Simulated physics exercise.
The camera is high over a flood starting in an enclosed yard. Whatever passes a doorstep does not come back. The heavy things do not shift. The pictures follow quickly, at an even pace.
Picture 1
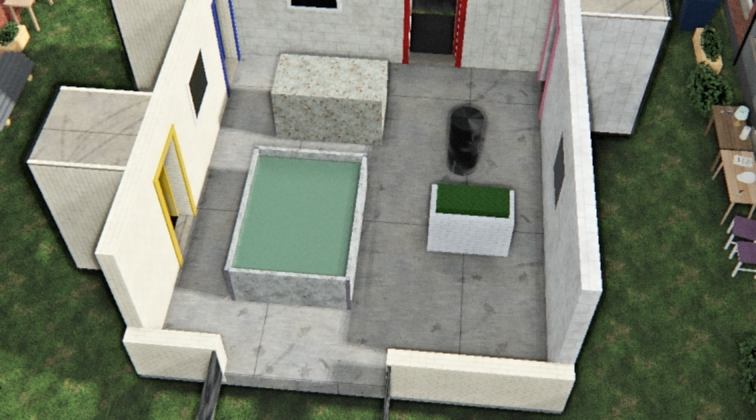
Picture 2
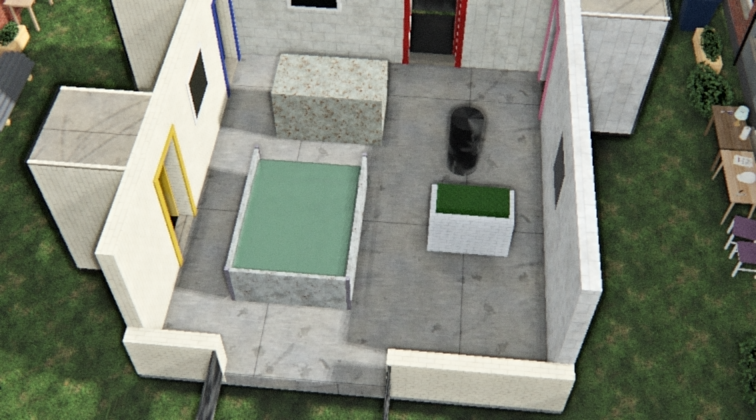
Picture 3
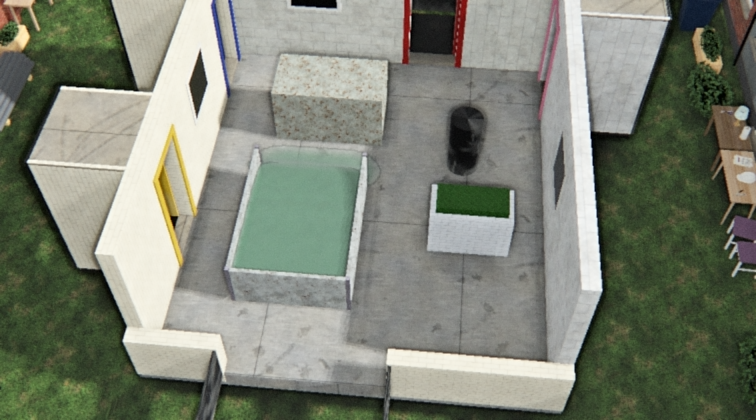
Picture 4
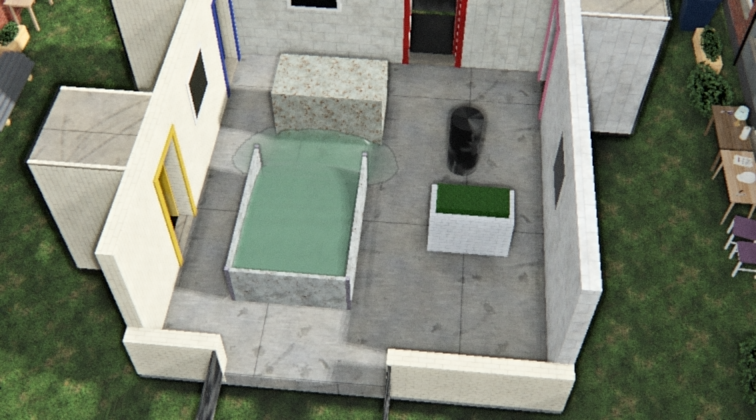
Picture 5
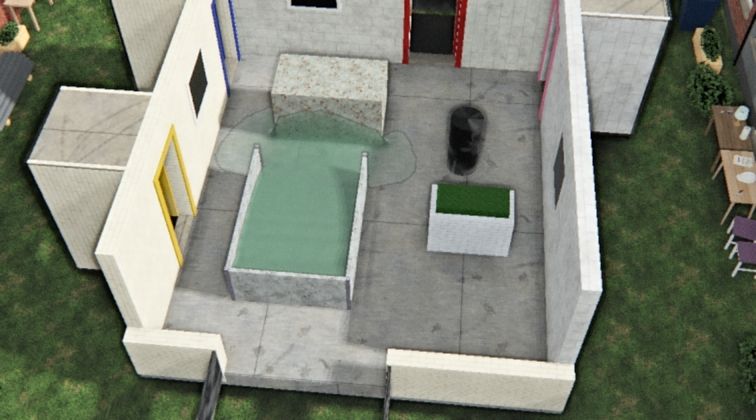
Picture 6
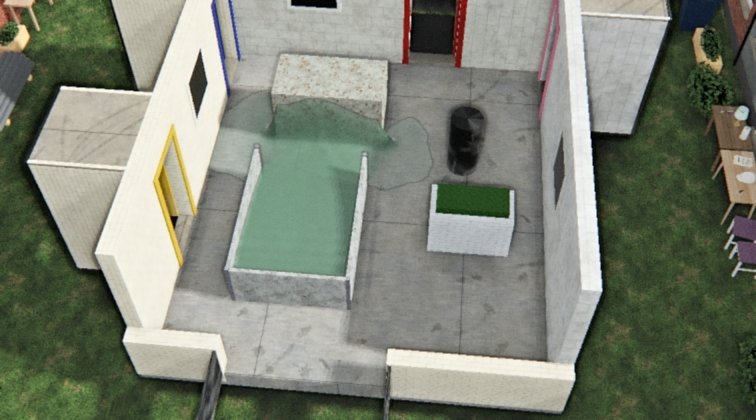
To begin with, an open tank of green water sits whole and still in a walled yard, near a speckled block and a grass-topped planter. Then its far side opens and water pours out, fanning across the floor to both sides, reaching around the base of the block and spreading wider right.
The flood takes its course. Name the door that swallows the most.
It is the pink one.
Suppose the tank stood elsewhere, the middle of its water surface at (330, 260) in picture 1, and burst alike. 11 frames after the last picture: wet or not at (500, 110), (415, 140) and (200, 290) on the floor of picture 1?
In that order: Flooded, under water, clear.
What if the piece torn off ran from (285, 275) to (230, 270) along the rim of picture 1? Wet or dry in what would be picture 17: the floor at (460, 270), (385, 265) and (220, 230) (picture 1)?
As listed: Clear, dry, flooded.
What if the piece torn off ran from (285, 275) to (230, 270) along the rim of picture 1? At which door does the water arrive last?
It is the door marked pink.
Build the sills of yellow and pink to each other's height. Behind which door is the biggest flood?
The pink one.
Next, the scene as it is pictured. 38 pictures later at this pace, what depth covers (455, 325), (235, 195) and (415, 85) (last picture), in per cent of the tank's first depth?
Roughly 2, 4 and 12 per cent, in turn.
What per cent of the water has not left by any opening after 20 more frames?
About 96 per cent.
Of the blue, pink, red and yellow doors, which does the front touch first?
It is the one in blue.
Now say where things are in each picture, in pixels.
In the first picture, the open tank at (300, 212) is whole and still.
In the second picture, water pours out on the open tank's far side and has run to a hidden place.
In the third picture, water pours out on the open tank's far side and has run to a hidden place.
In the fourth picture, the front is at (249, 143), out from the gap on the open tank's far side.
In the fifth picture, water pours out on the open tank's far side and has run to (263, 113).
In the sixth picture, water pours out on the open tank's far side and has run to (261, 94).
A moment on, water covers 25 % of the floor; blue door wet at the sill, nothing in, yellow door not reached, pink door not reached, red door not reached.
Next, water covers 50 % of the floor; blue door a trickle in, yellow door wet at the sill, nothing in, pink door a trickle in, red door wet at the sill, nothing in.
Then, water covers 75 % of the floor; blue door some in, yellow door wet at the sill, nothing in, pink door some in, red door wet at the sill, nothing in.
Later, water covers 90 % of the floor; blue door a lot in, yellow door wet at the sill, nothing in, pink door a lot in, red door a trickle in.
In the end, water covers 100 % of the floor; blue door a lot in, yellow door a trickle in, pink door a lot in, red door some in; the pink door has let in the most.
